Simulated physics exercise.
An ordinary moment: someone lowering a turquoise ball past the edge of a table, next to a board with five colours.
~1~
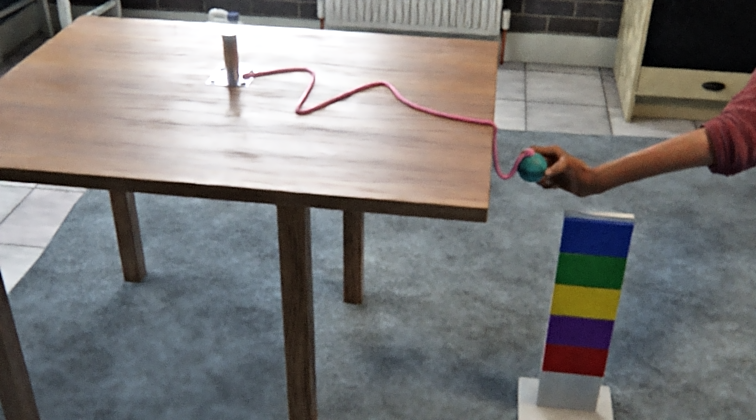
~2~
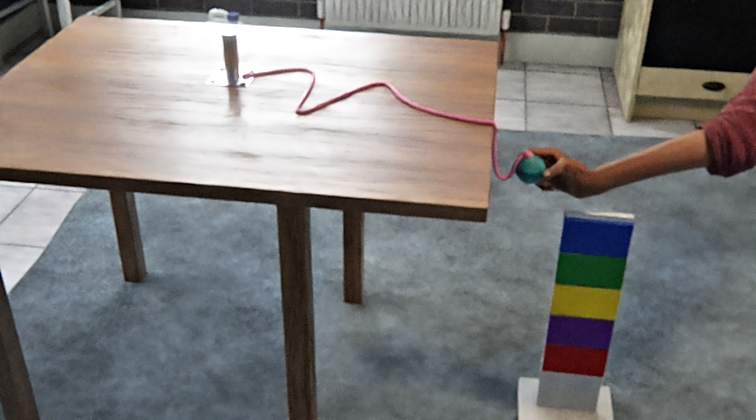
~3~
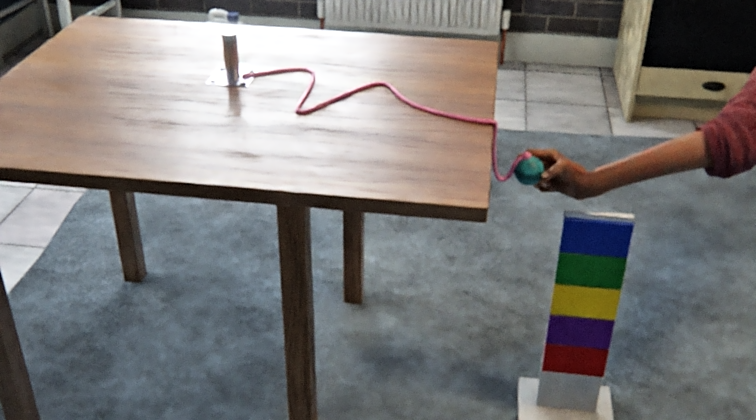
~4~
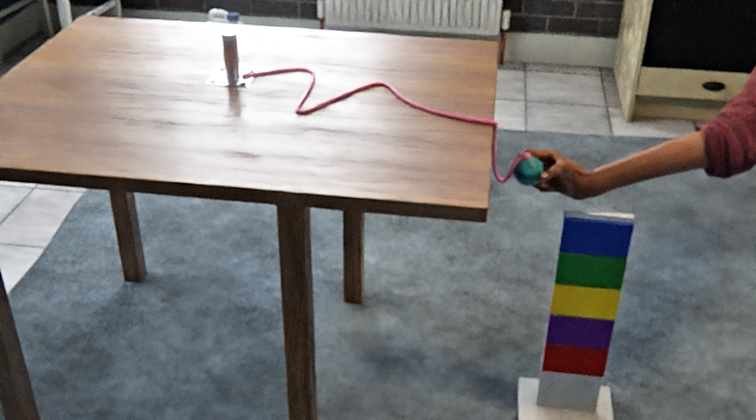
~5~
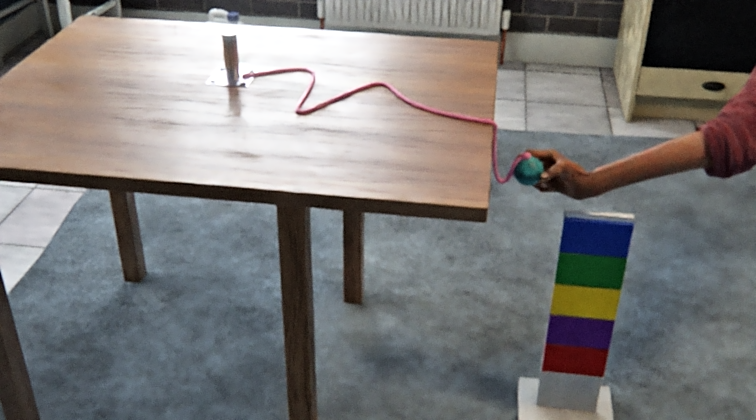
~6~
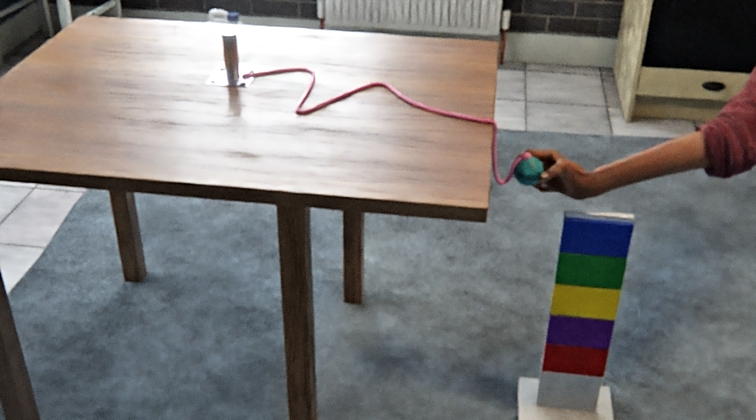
At the start, a hand reaching in from the right holds a turquoise ball just beyond the edge of a wooden table, with a pink cord running from it to a small upright post. The hand, ball, cord and striped colour stand below stay practically still throughout.
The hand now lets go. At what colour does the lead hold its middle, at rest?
At red.
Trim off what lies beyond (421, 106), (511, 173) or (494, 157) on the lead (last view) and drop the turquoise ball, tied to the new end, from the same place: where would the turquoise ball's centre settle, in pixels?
Near (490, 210), (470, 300) and (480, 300).
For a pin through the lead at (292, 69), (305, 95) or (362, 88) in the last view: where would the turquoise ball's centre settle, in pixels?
About (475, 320), (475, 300) and (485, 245).
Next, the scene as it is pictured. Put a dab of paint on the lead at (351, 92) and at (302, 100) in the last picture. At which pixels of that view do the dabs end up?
About (480, 106), and the other about (384, 94).
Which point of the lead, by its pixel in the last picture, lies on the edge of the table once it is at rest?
The one at (364, 87).
Soon after, ball near (485, 321); level with purple.
After that, ball near (462, 336); level with red.
In the end, ball near (472, 339); level with red. Its centre hangs level with the red band.
